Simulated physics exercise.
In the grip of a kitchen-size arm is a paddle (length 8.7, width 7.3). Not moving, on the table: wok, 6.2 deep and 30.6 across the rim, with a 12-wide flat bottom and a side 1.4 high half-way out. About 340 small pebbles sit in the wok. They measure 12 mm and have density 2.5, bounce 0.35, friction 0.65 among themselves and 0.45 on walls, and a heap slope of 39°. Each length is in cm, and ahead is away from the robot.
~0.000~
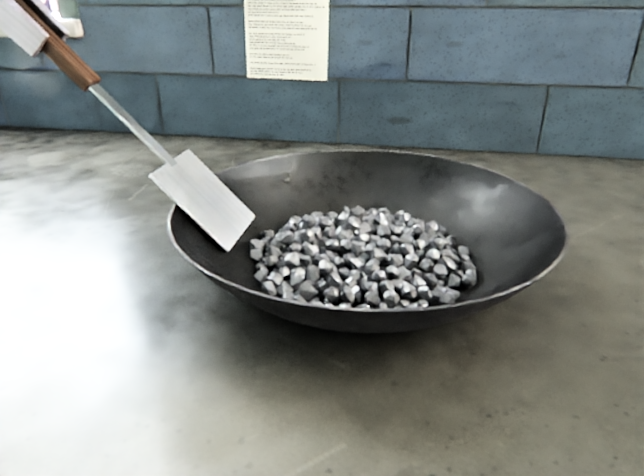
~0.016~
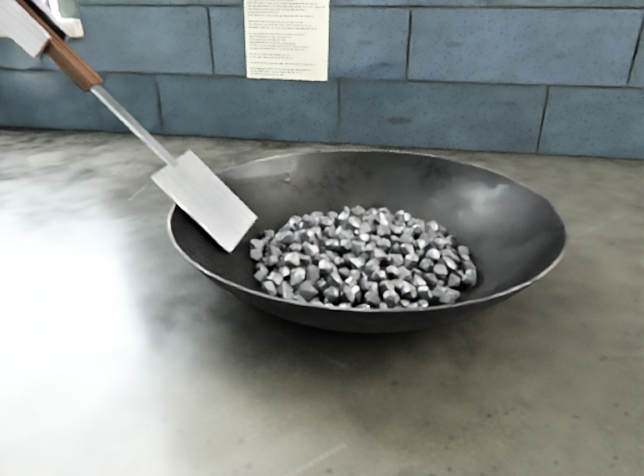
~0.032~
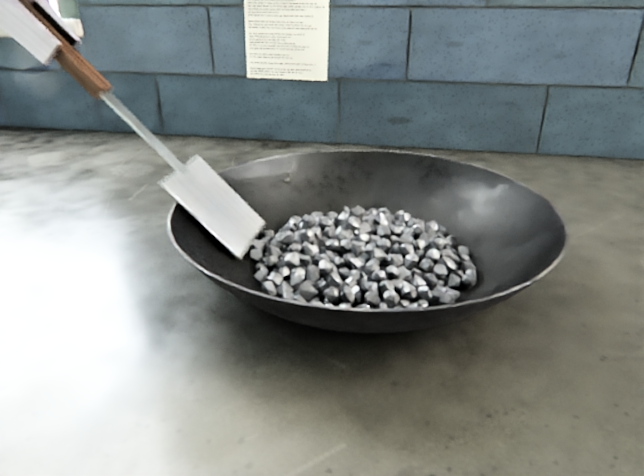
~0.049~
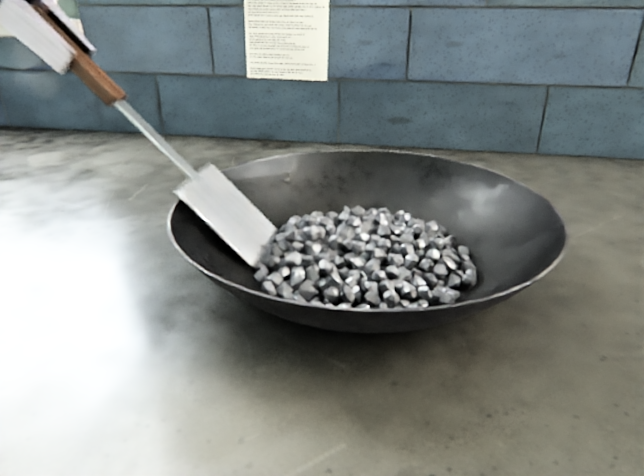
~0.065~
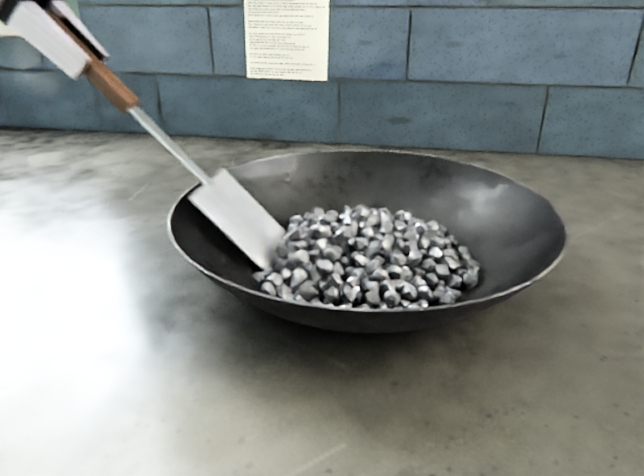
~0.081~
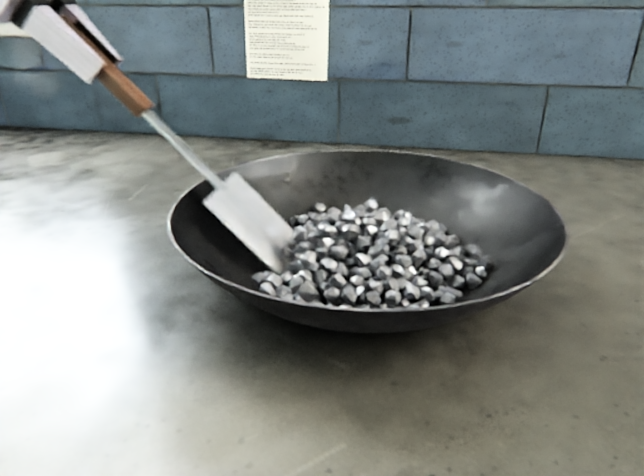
Robot arm lowering a flat metal spatula rightward into a dark wok, pushing into the gray pebbles and nudging them slightly right.
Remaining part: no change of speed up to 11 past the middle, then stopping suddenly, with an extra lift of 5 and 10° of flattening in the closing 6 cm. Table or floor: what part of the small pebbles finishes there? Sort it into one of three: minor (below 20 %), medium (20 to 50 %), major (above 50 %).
Minor, below 20 %.
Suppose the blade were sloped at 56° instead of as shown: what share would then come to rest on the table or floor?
About 15 per cent.
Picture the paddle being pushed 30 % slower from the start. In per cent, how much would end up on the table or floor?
I'd expect near 10 per cent.
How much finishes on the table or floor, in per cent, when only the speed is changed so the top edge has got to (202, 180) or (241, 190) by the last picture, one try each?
I'd estimate some 5 and 20 in a hundred.
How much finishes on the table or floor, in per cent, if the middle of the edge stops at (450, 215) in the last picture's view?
Some 0 per cent.
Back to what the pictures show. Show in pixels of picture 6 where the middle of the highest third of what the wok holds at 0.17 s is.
Estimated point: Close to (426, 248).
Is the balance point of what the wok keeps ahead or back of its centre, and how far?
It sits some 5.0 centimetres ahead of centre.
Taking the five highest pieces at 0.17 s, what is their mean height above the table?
Some 4 cm.
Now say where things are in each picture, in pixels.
Paddle top edge at (170, 162), sloping 46°; upper third of the load around (361, 247), from x 255 to 470, top at y 210; 345 in the wok, in the first frame.
Paddle top edge at (172, 163), sloping 46°; upper third of the load around (361, 247), from x 255 to 470, top at y 210, in the second frame.
Paddle top edge at (181, 169), sloping 46°; upper third of the load around (361, 247), from x 255 to 470, top at y 210, in the third frame.
Paddle top edge at (194, 176), sloping 46°; upper third of the load around (356, 247), from x 260 to 470, top at y 210, in the fourth frame.
Paddle top edge at (207, 182), sloping 46°; upper third of the load around (360, 245), from x 260 to 475, top at y 210, in the fifth frame.
Paddle top edge at (220, 186), sloping 46°; upper third of the load around (369, 245), from x 260 to 485, top at y 205; 345 in the wok, in the sixth frame.
By 0.17 s, sloping 46°, highest piece 4 above the table; 345 in the wok.
By 0.26 s, sloping 44°, highest piece 6 above the table; 345 in the wok.
By 0.50 s, sloping 36°, highest piece 15 above the table; 301 in the wok, 26 on the table or floor, 18 on the blade or in flight.
By 1.55 s, sloping 36°, highest piece 7 above the table; 300 in the wok, 45 on the table or floor.
Final count, 300 in the wok, 45 on the table or floor. That is 13 % on the table or floor.
